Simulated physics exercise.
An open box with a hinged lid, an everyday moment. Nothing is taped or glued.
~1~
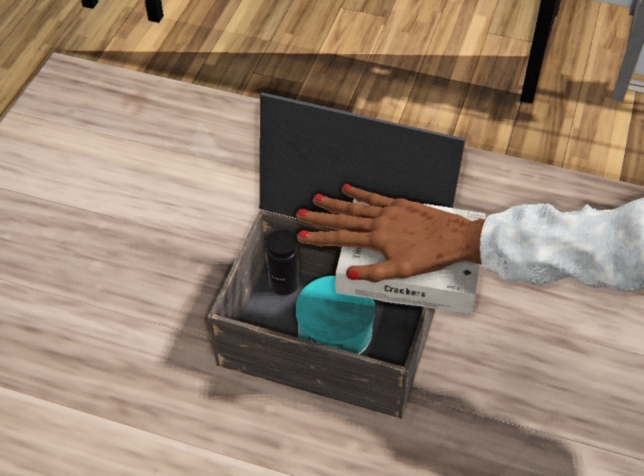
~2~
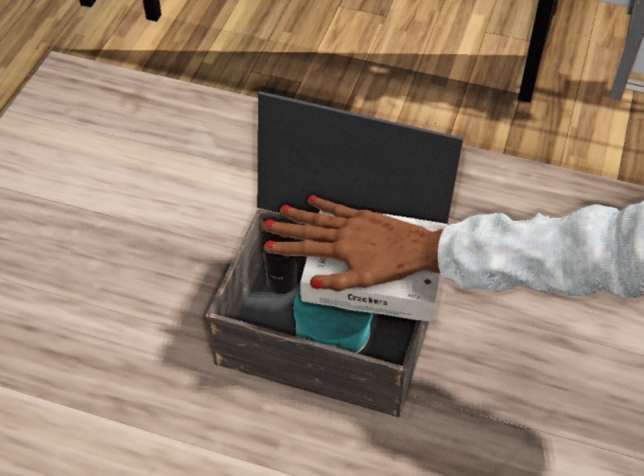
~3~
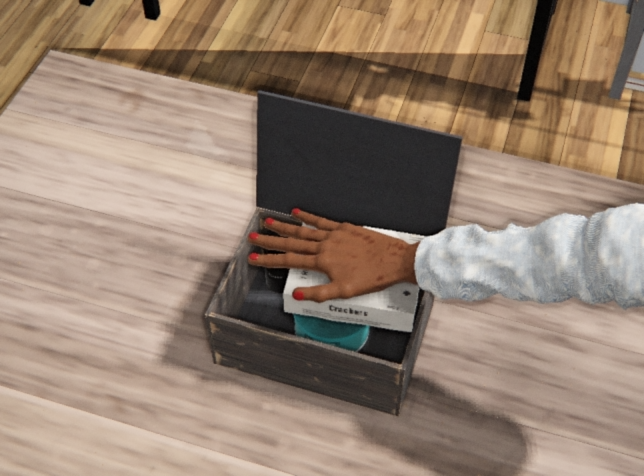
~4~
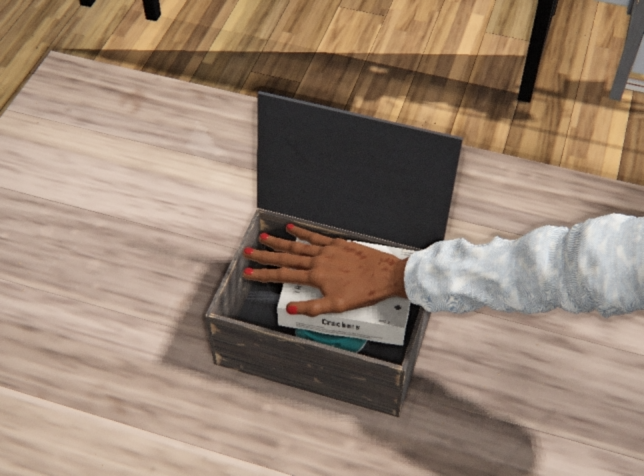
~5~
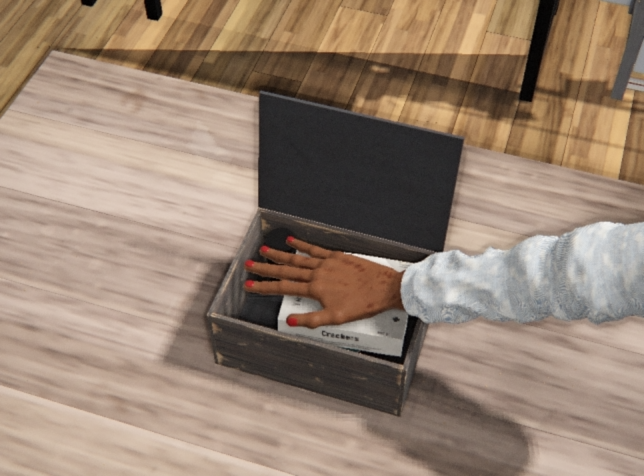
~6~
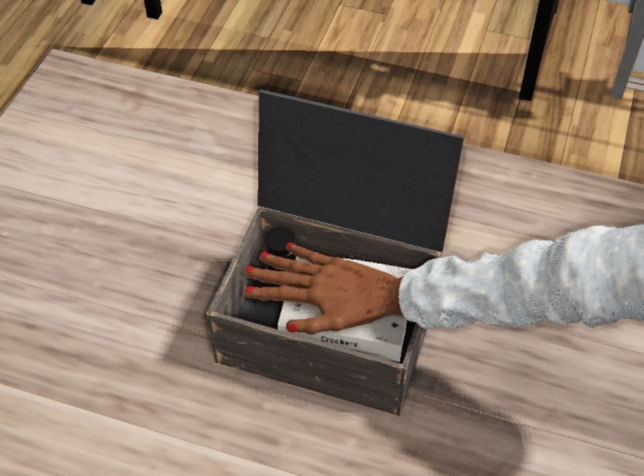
A hand with red nails, in a fluffy pale sleeve, moved a white crackers box leftward over an open wooden box, then lowered it inside, covering the teal item and keeping hold of it.
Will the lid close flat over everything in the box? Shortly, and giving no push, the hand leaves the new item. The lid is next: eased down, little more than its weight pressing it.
Yes.
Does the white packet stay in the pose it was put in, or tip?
Result: It remains as it was set.
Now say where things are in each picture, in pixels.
The first picture shows on its way; black shaker (283, 263).
The second picture shows on its way; black shaker (281, 262).
The third picture shows on its way.
The fourth picture shows on its way.
The fifth picture shows on its way.
The sixth picture shows put in, still held.
Then, 1.40 s after the last picture, lid 72° above the rim.
Then, 2.00 s after the last picture, lid 31° above the rim.
At rest, lid shut; all 3 in place. Seen from the same camera at the end, white packet near (347, 307).
